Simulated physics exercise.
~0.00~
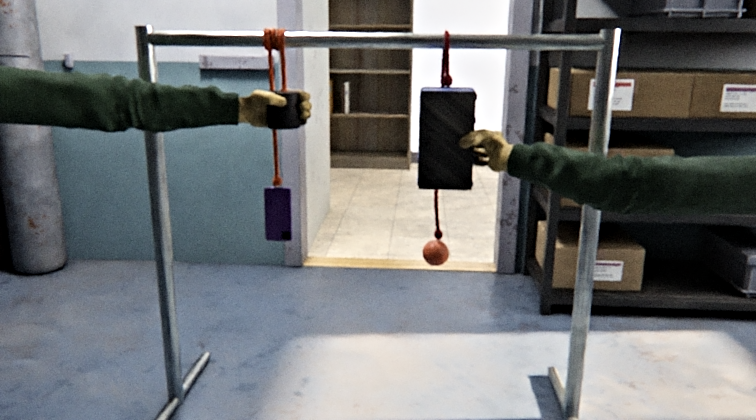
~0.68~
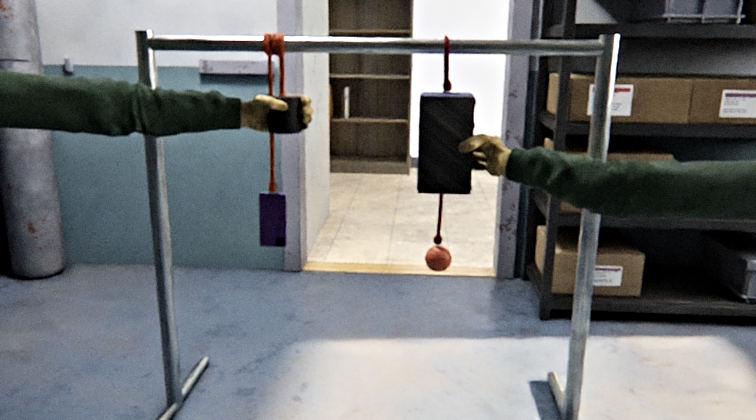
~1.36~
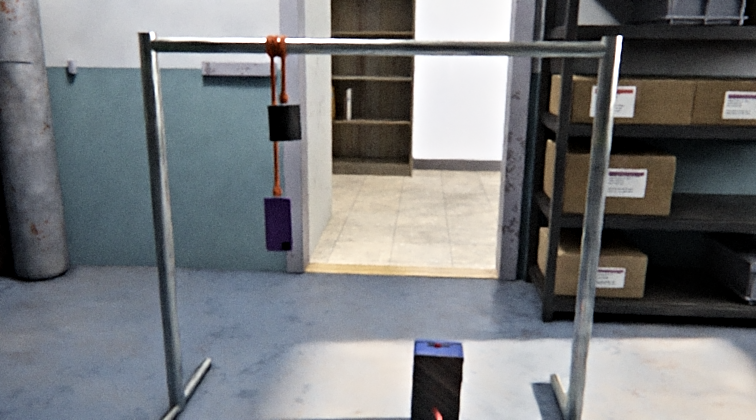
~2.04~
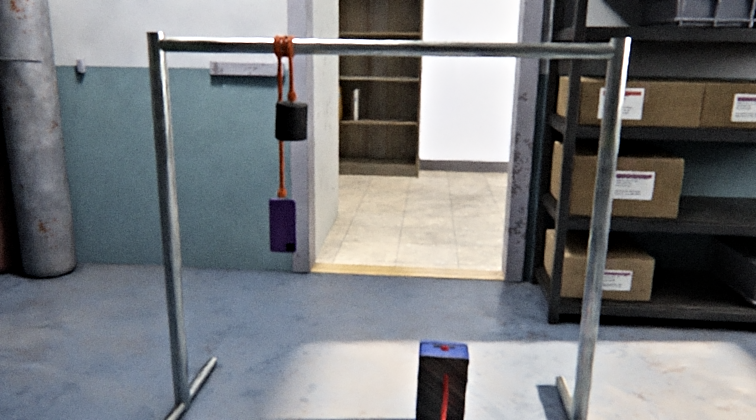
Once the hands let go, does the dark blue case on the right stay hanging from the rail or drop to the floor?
The dark blue case drops to the floor, while the small dark block on the left stays hanging from the rail.
In this clip, two gloved hands steady a small dark block on the left and a larger dark blue case on the right, both roped to a metal rail. The hands let go, and the case drops to the floor with its rope while the block stays hanging.
